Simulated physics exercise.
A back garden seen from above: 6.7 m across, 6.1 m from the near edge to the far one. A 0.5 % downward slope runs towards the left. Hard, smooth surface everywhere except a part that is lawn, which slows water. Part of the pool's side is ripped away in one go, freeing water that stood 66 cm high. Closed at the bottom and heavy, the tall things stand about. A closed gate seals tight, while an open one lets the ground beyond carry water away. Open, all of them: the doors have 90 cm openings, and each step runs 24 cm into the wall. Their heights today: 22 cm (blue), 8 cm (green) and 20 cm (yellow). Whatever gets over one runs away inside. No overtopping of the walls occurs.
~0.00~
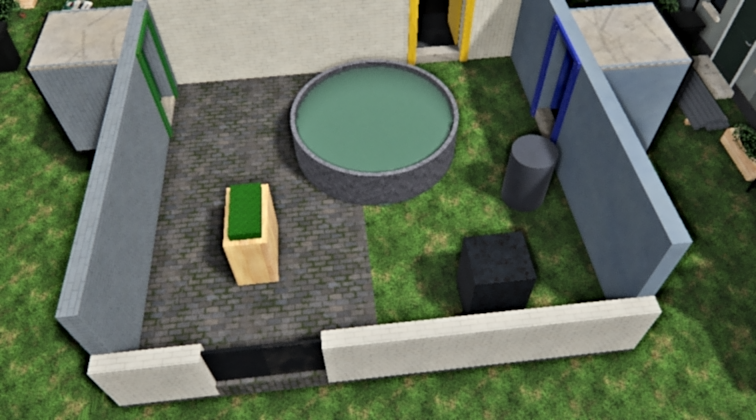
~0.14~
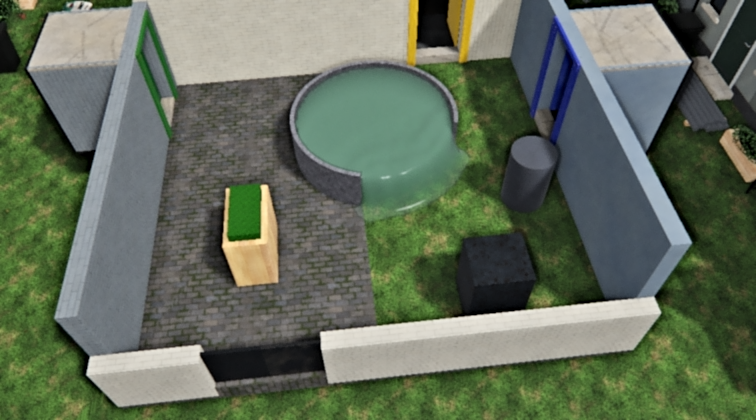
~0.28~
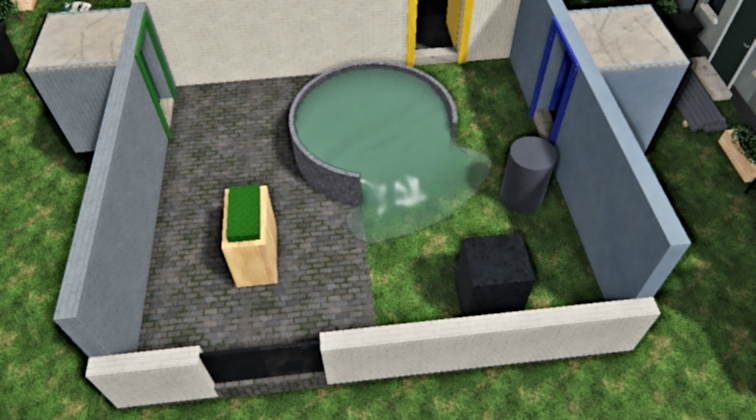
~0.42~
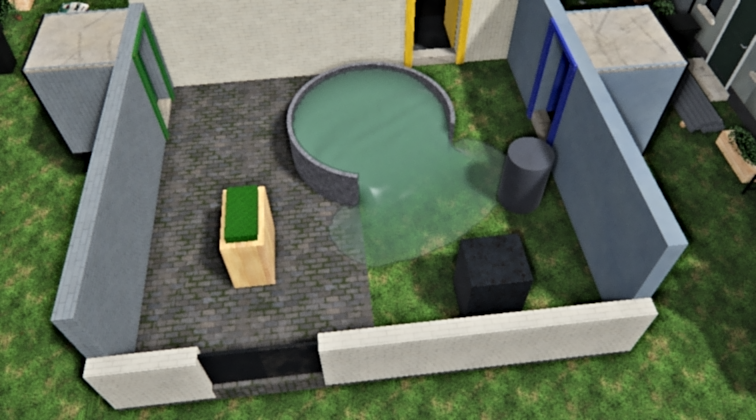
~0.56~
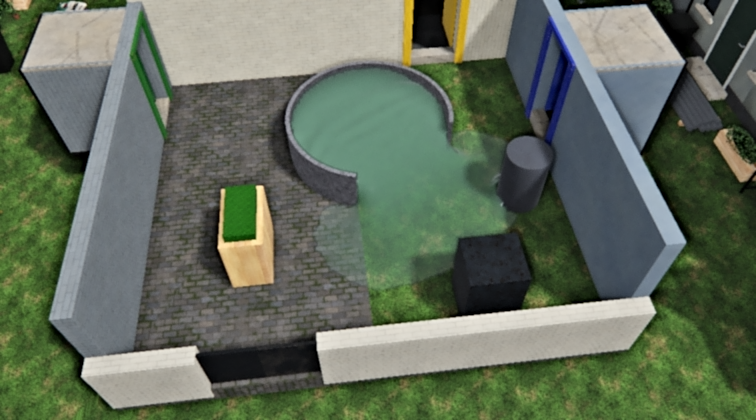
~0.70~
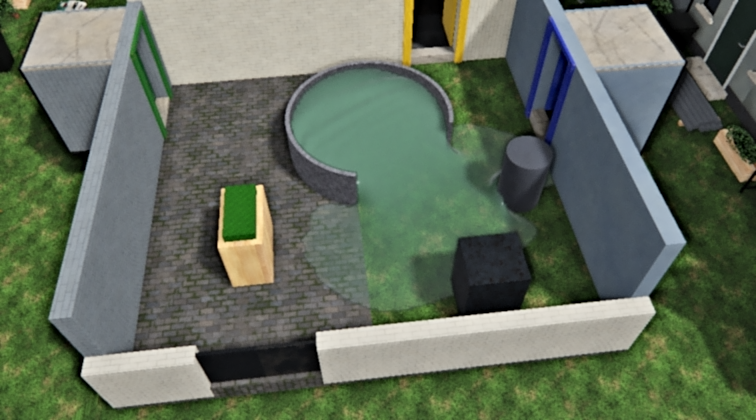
A walled back garden, part dark paving and part lawn, is seen from high above. A round grey pool of green water stands near the back wall with its yellow doorway, between a green door left and a blue one right, with a grass-topped wooden block, a grey cylinder and a black cube around. The pool's front right side opens and water pours out, spreading over lawn and paving and reaching the cylinder and cube, as the view shifts very slightly.
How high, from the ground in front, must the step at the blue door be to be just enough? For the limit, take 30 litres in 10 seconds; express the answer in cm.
About 9.5 cm.
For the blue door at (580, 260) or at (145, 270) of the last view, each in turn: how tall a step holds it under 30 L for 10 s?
Minimums: About 27 cm and 10.0 cm.
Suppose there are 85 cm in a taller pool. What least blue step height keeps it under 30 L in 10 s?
A step of about 13.5 cm does it.
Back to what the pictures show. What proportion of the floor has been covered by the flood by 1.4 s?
Some 35 in a hundred.
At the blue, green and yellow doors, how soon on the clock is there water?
It reaches blue at 1.1 s, green at 5.5 s, and yellow at 4.0 s.
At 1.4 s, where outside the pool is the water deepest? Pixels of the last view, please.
(492, 273).
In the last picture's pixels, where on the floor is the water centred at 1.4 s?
Approximately (399, 175).
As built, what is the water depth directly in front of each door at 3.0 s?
Depth at blue 12 cm, at green 0 cm, at yellow 0 cm.
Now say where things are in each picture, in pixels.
Still water, 66 cm deep, in the pool at (374, 116); the blue door at (554, 92) is dry, in the first frame.
Water pours out at (423, 182) and has run 0.3 m, to (369, 218); about 8 cm deep outside, 66 cm at the back, in the second frame.
Water pours out at (422, 184) and has run 0.7 m, to (371, 240); about 11 cm deep outside, 66 cm at the back, in the third frame.
Water pours out at (420, 186) and has run 1.1 m, to (372, 263); about 9 cm deep outside, 66 cm at the back, in the fourth frame.
The front is at (378, 285), 1.6 m from the gap at (418, 186); 5.4 m2 of floor is wet, 66 cm left at the back, in the fifth frame.
The gap is at (418, 185), the front 1.9 m out at (417, 302); the back of the pool holds 65 cm; the blue door at (548, 93), 2.5 m from the gap, is still 0.4 m from the nearest water, in the sixth frame.
After 1.4 s water covers 35 % of the floor, deepest (41 cm) near (492, 273); 11 cm at the blue door, 0 litres in over its 22 cm step.
After 3.0 s water covers 50 % of the floor, deepest (40 cm) near (484, 341); 12 cm at the blue door, 0 litres in over its 22 cm step.
After 10.0 s water covers 100 % of the floor, deepest (18 cm) near (168, 115); 9 cm at the blue door, 0 litres in over its 22 cm step.
At the blue door as built, the water arrived by 1.1 s and peaked near 14 cm at 4.2 s.
Run again over the same 10 s with other heights there, 54 litres in over 8 cm, 19 litres over 10.5 cm. The limit of 30 litres is kept from about 9.5 cm up.
